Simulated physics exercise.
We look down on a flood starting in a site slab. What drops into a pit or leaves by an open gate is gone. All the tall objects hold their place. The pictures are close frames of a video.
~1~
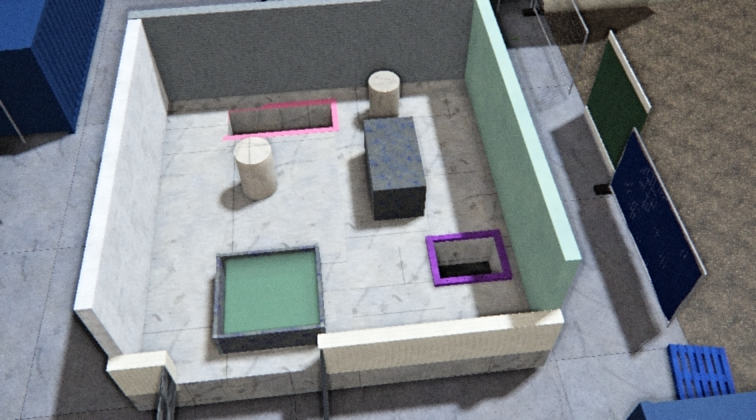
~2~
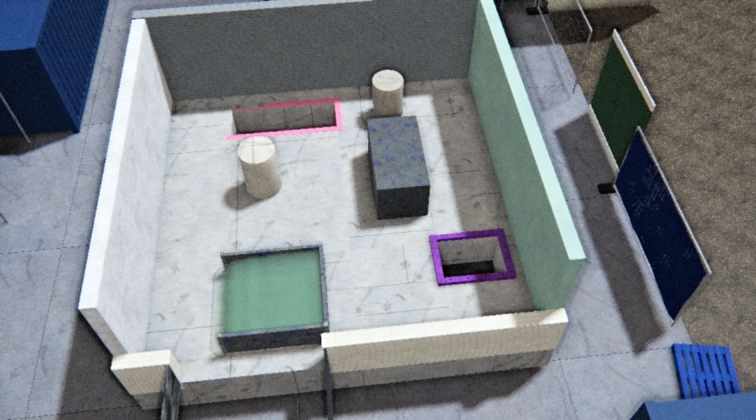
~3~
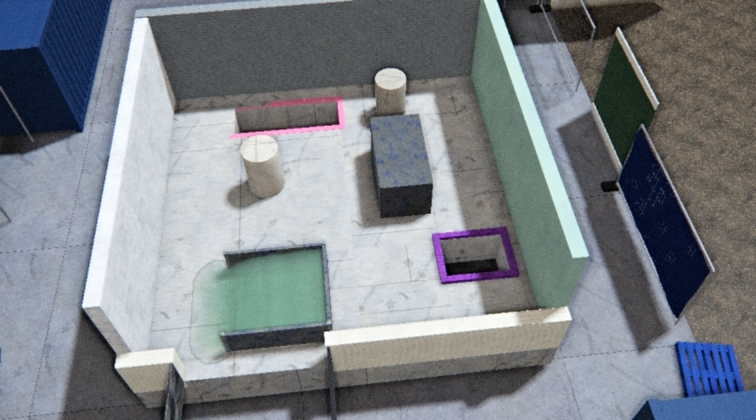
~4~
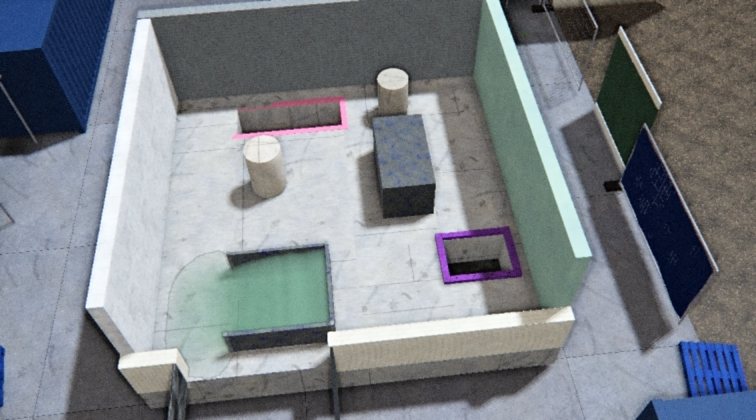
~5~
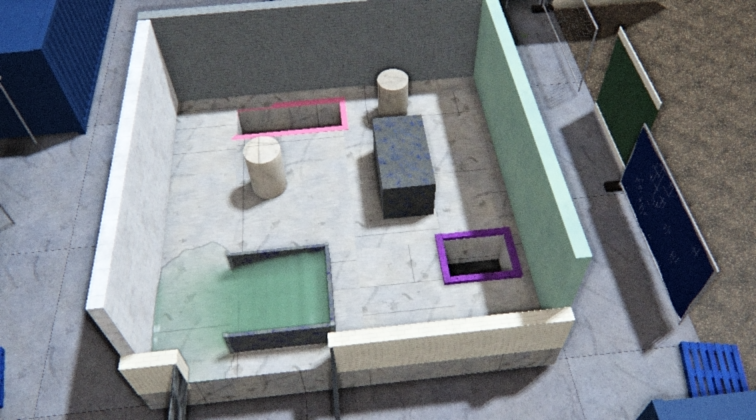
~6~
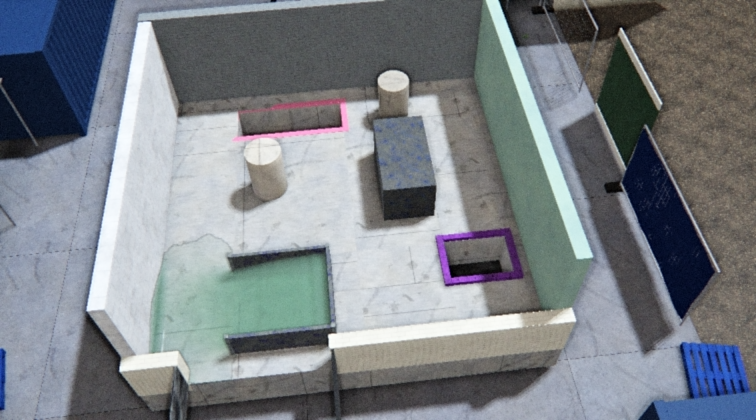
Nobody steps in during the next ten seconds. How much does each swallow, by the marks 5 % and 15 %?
In the end: The gate takes more than 15 %; the pink pit takes more than 15 %; the purple pit takes less than 5 %.
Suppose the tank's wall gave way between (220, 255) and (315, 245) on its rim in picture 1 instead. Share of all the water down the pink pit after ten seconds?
In per cent: Pink 45.
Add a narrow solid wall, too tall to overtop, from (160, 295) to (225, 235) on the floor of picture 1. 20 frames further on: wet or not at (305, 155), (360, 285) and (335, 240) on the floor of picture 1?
One after the other: No water, clear, under water.
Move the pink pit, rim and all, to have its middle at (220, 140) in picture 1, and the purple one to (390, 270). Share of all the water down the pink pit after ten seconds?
Parts in a hundred: Pink 35.
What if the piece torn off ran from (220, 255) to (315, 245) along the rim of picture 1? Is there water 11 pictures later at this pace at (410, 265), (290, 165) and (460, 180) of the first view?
In that order: No water, under water, not flooded.
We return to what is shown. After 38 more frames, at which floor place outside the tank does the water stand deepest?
At about (211, 109).
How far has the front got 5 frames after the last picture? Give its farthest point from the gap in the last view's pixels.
Roughly at (169, 206).
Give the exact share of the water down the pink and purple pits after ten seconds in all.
Roughly 26 per cent, then 0 per cent.
A moment on, water covers 10 % of the floor; the gate 1 %, the pink pit 0 %, the purple pit 0 %.
Next, water covers 20 % of the floor; the gate 5 %, the pink pit 0 %, the purple pit 0 %.
Then, water covers 35 % of the floor; the gate 14 %, the pink pit 2 %, the purple pit 0 %.
Later, water covers 35 % of the floor; the gate 21 %, the pink pit 15 %, the purple pit 0 %.
In the end, water covers 35 % of the floor; the gate 26 %, the pink pit 26 %, the purple pit 0 %.
